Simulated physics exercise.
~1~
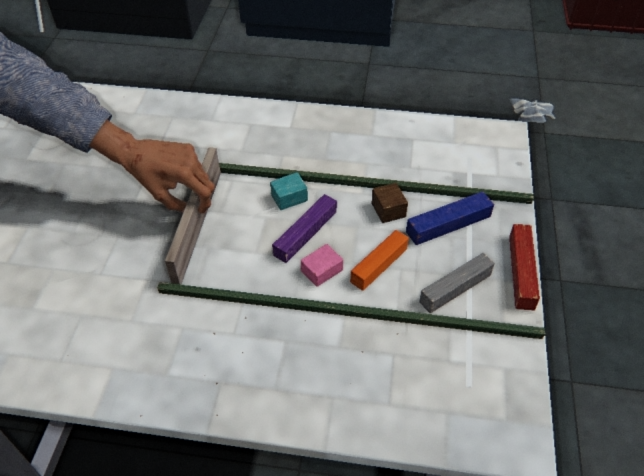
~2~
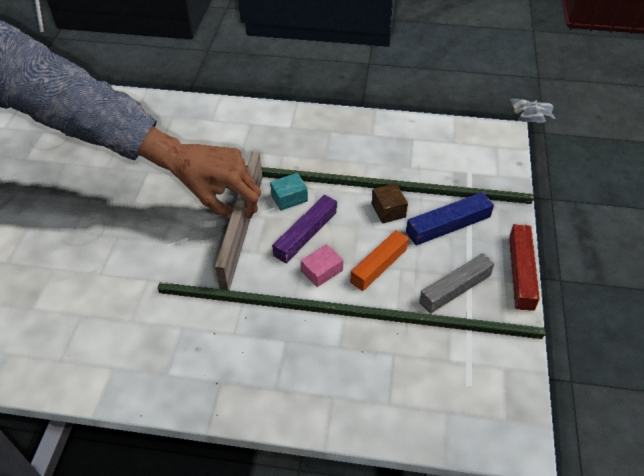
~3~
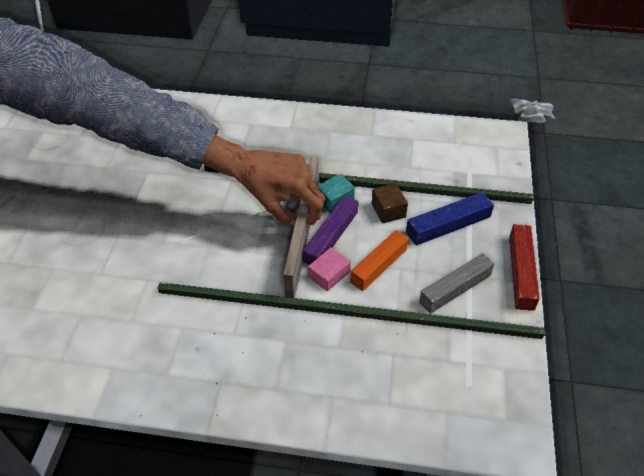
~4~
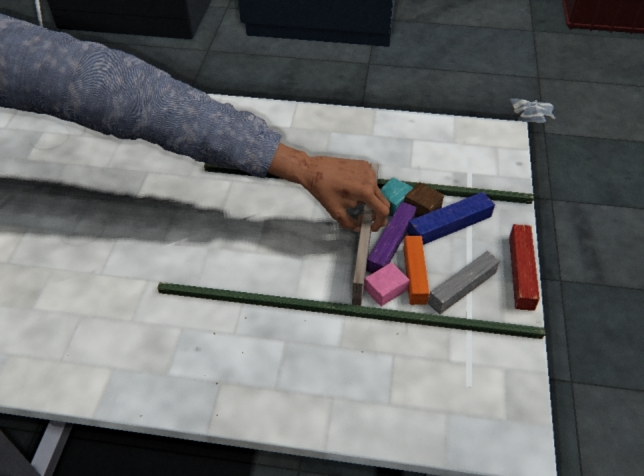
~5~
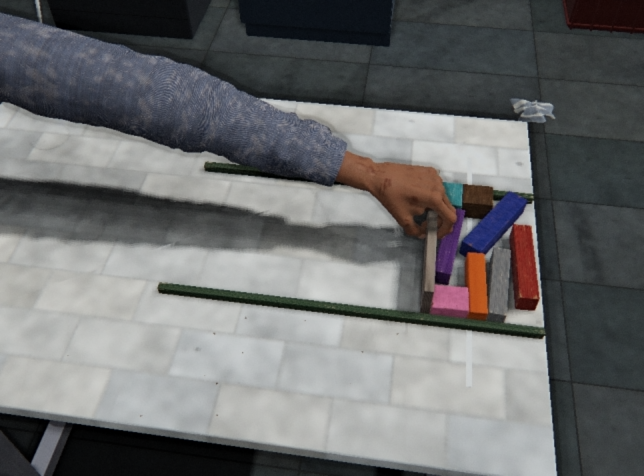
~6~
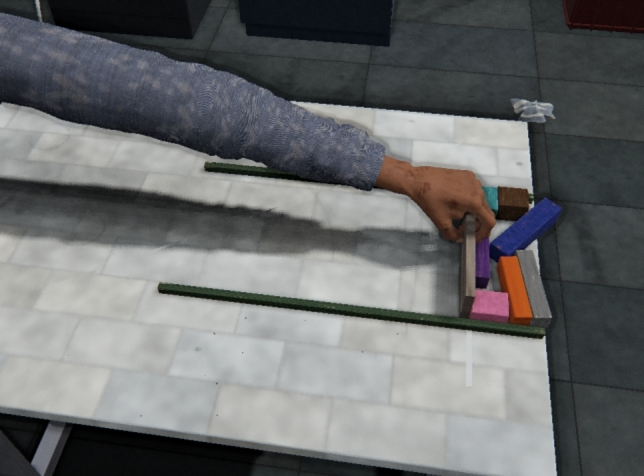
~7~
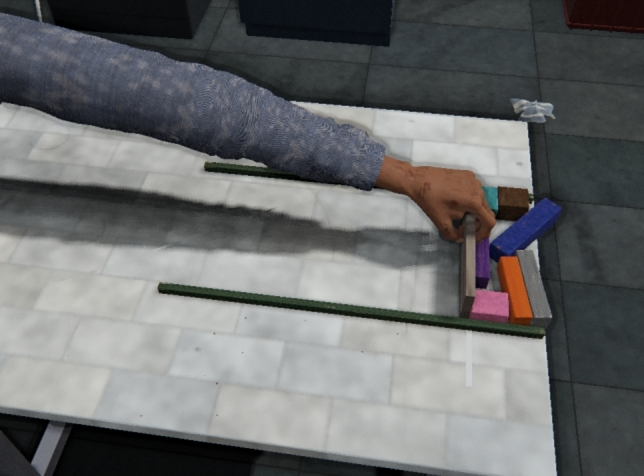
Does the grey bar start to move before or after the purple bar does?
The grey bar starts to move after the purple bar. The purple bar is already being pushed to the right by the board while the grey bar is still at rest.
